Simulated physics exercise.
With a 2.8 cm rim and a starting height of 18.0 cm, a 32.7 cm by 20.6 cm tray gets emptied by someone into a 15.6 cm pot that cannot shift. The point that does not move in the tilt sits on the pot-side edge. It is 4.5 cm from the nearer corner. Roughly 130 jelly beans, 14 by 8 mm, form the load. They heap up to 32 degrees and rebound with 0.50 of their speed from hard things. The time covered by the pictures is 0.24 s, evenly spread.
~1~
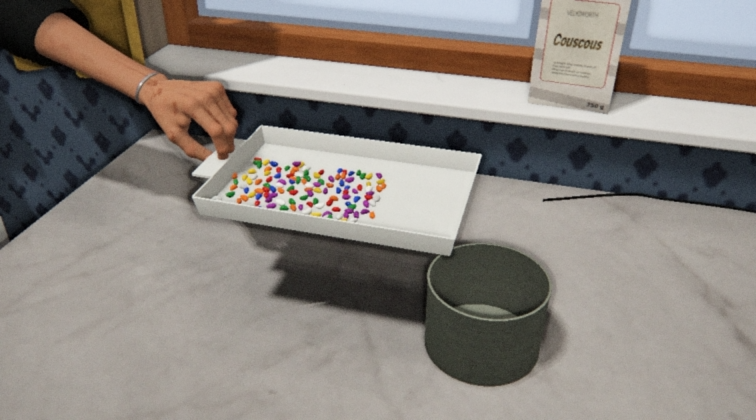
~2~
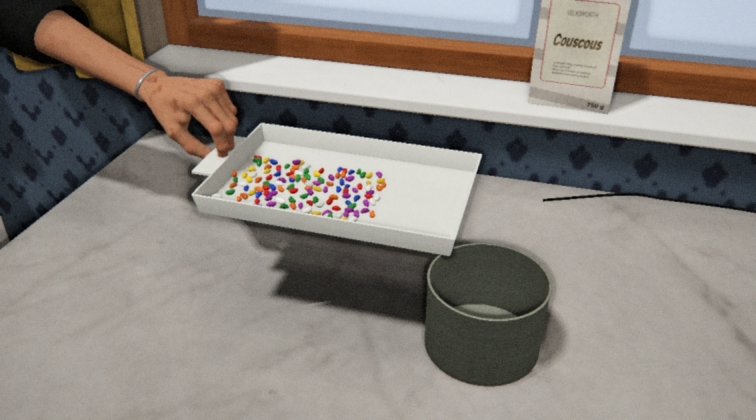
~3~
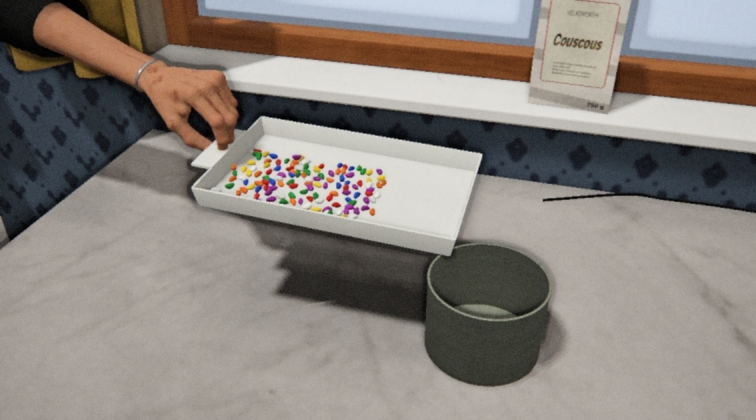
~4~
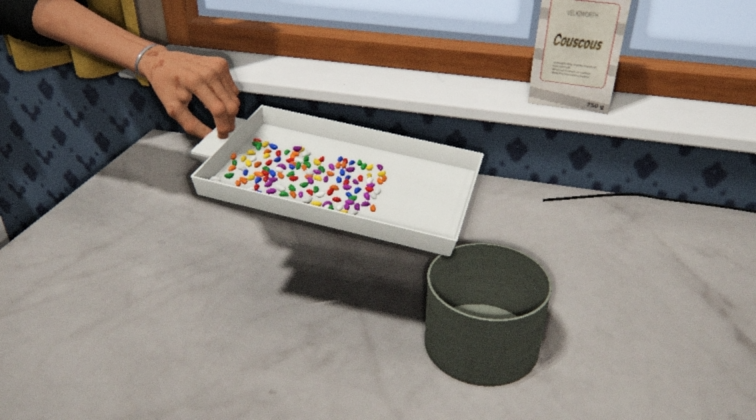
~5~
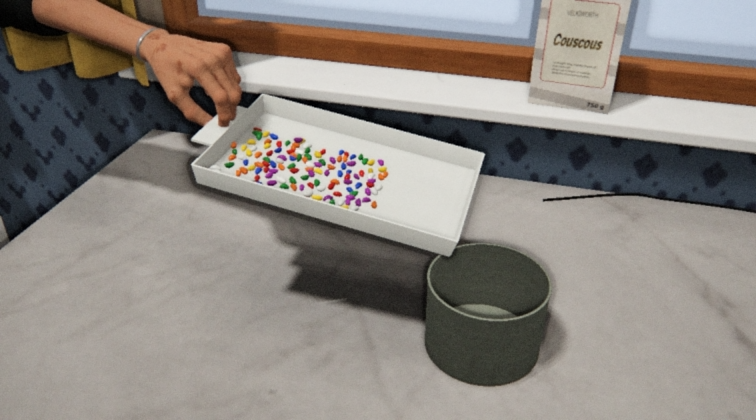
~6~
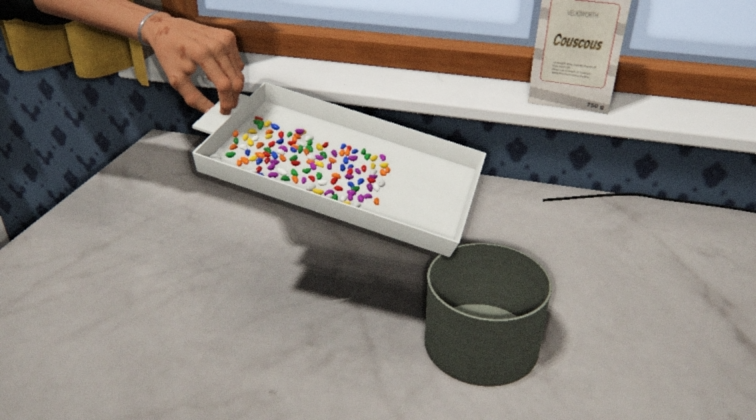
At first, a hand holds the left end of a white tray of colourful jelly beans, nearly level above a marble counter beside a dark green pot. The hand then gradually raises that end, slanting the tray down toward the pot on the right, while the beans stay scattered mostly across its left and middle.
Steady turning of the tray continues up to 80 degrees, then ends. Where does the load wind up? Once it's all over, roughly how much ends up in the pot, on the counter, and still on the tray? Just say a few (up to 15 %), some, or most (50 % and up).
Pot: Some, counter: A few, tray: Most.
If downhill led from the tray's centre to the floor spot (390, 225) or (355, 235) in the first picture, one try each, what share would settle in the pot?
About 45 per cent on the first try and 5 per cent on the second.
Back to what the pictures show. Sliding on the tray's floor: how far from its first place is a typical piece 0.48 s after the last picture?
Displacement on the tray: Roughly 14 cm.
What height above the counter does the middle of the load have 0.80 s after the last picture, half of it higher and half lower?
About 20 cm.
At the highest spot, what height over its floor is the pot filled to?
Around 1.0 cm above the floor.
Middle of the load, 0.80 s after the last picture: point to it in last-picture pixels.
The middle of the load should be at about (469, 221) by then.
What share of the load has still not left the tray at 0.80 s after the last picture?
About 80 per cent.
Then, 0.48 s after the last picture, tilt 44 degrees; the tray holds 100 %, the pot 0 %.
Then, 0.80 s after the last picture, tilt 66 degrees; the tray holds 80 %, the pot 15 %.
Then, 1.22 s after the last picture, tilt 80 degrees; the tray holds 75 %, the pot 25 %.
In the end, pot 25 %, counter 0 %, tray 70 %.
